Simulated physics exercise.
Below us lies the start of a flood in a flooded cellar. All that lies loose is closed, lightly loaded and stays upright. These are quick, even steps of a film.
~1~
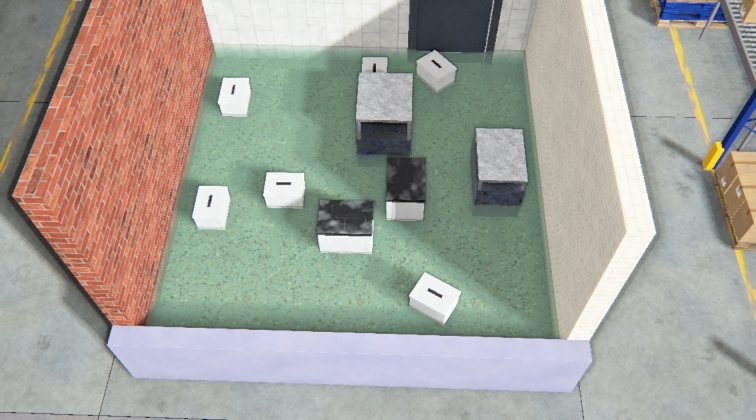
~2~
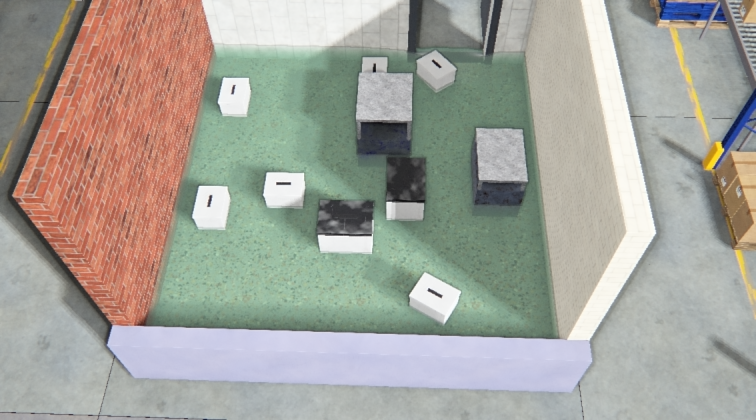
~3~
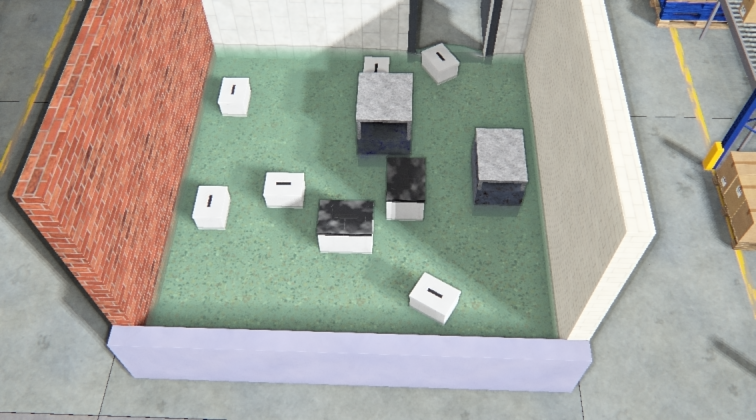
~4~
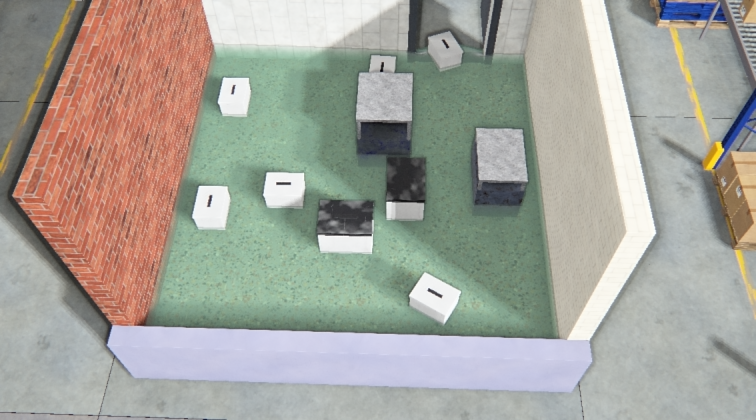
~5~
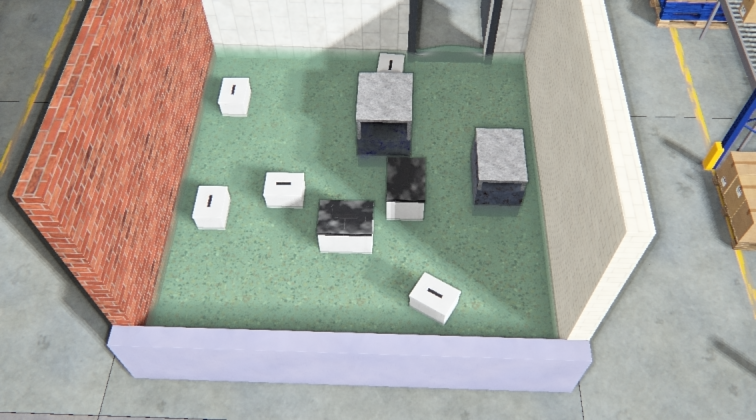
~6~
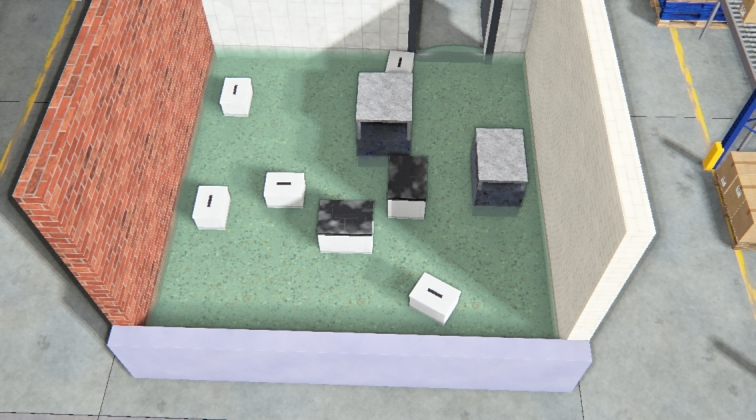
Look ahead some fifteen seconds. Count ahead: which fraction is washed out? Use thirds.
Share: Between one and two thirds.
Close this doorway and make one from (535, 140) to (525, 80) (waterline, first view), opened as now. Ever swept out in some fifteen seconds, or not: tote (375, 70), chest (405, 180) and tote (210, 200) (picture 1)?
In that order: Washed out, washed out, left behind.
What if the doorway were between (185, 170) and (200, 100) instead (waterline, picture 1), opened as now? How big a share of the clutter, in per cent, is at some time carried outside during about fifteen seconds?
Near 80 in a hundred.
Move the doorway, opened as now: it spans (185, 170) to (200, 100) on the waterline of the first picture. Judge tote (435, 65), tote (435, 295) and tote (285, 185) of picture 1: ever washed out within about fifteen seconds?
As listed: No, no, washed out.
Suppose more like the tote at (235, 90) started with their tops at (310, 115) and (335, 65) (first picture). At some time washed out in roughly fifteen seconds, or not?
As listed: Yes, yes.
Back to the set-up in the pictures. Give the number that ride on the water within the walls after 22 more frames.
That makes 5.
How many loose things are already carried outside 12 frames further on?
2 of them.
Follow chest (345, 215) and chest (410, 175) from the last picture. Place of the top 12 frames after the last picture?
Near (364, 192) and (443, 115).
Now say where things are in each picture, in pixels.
In the first frame, a tote at (374, 69), afloat; a chest at (406, 178) floats; 0 of 8 have shifted.
In the second frame, a tote at (374, 69), afloat; a chest at (406, 178), afloat; 0 of 8 have shifted.
In the third frame, a tote at (376, 69) floats; a chest at (406, 178), afloat; 1 of 8 have shifted.
In the fourth frame, a tote at (382, 67) floats, close to its start; a chest at (406, 178) floats; 2 of 8 have shifted.
In the fifth frame, a tote at (391, 66) floats, close to its start; a chest at (406, 178), afloat; 2 of 8 have shifted.
In the sixth frame, a tote at (400, 63) floats, a stride from its start; a chest at (408, 177), afloat, close to its start; 2 of 8 have shifted.
A moment on, 1 of 8 are out; 7 afloat.
Next, 2 of 8 are out; 6 afloat.
Later, 3 of 8 are out; 5 afloat.
In the end, 3 of 8 are out; 5 afloat.
